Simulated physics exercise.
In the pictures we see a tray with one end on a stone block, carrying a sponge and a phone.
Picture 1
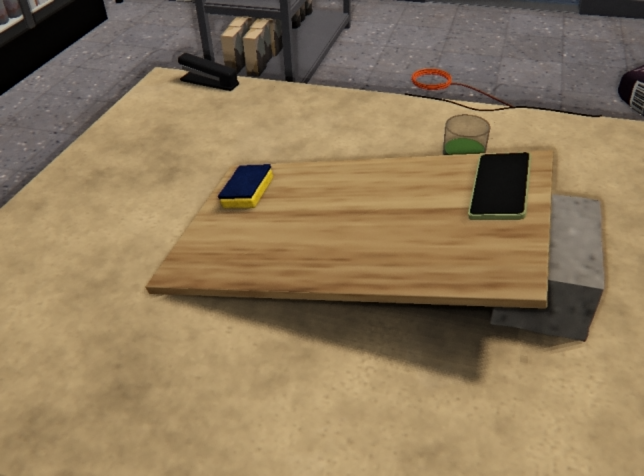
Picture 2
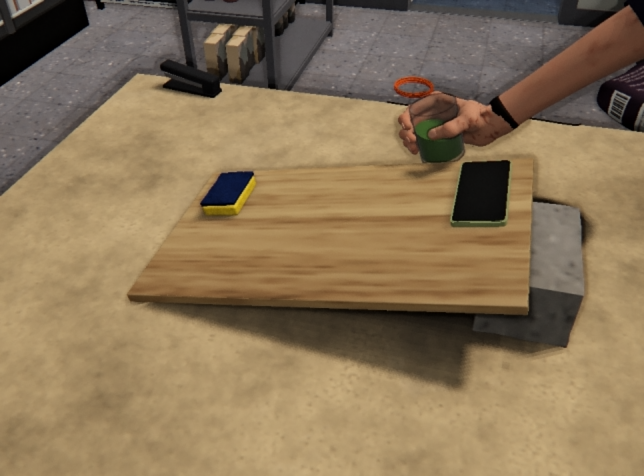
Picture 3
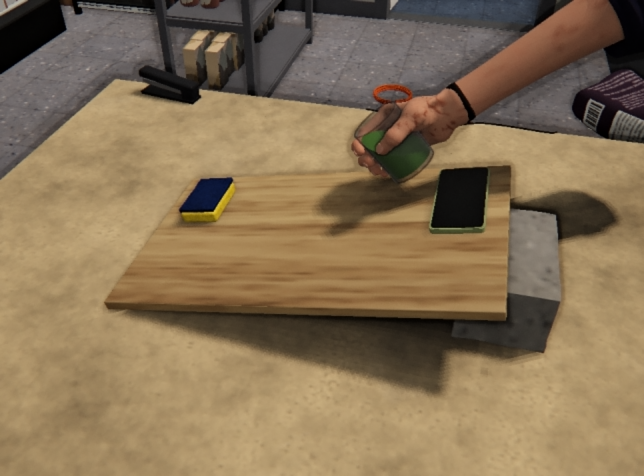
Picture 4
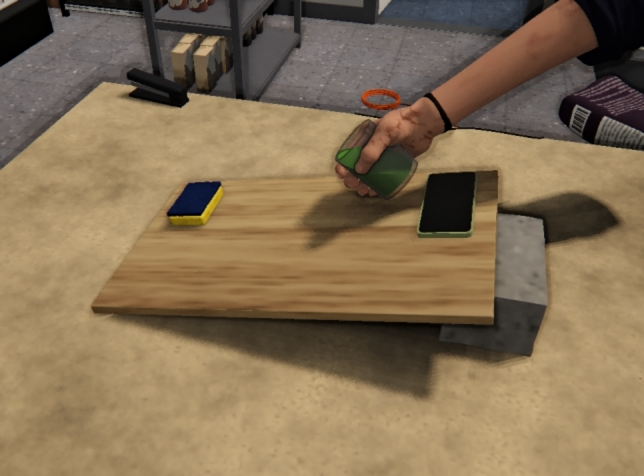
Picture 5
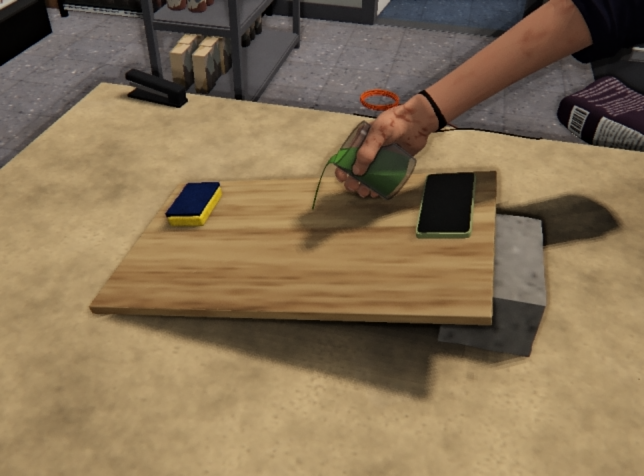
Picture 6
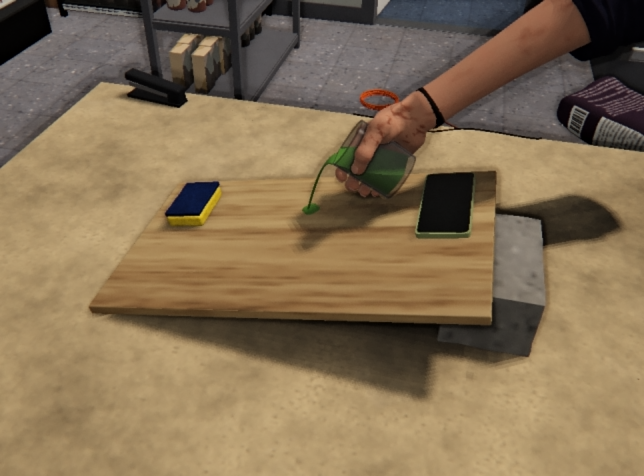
The clip opens on a wooden tray propped on a stone block, sloping down to the left, with a sponge, a phone and a tumbler of green liquid behind it. A hand grasps the tumbler, lifts it over the tray and tilts it left until a thin green stream lands on the wood.
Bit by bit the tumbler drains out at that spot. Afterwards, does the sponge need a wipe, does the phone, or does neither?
Sponge - wet; phone - dry.
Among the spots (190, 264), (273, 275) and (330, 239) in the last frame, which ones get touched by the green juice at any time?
First spot missed, second spot missed, last spot missed.
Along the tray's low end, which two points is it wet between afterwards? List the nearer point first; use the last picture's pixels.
Near end (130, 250), far end (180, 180).
Shortly, it runs down to the left; the sponge is wet along its edge; the phone is still dry.
Then, it runs down to the left and off the end; the sponge is wet along its edge; the phone is still dry.
At the finish, it runs down to the left and off the end; the sponge is wet along its edge; the phone is still dry.
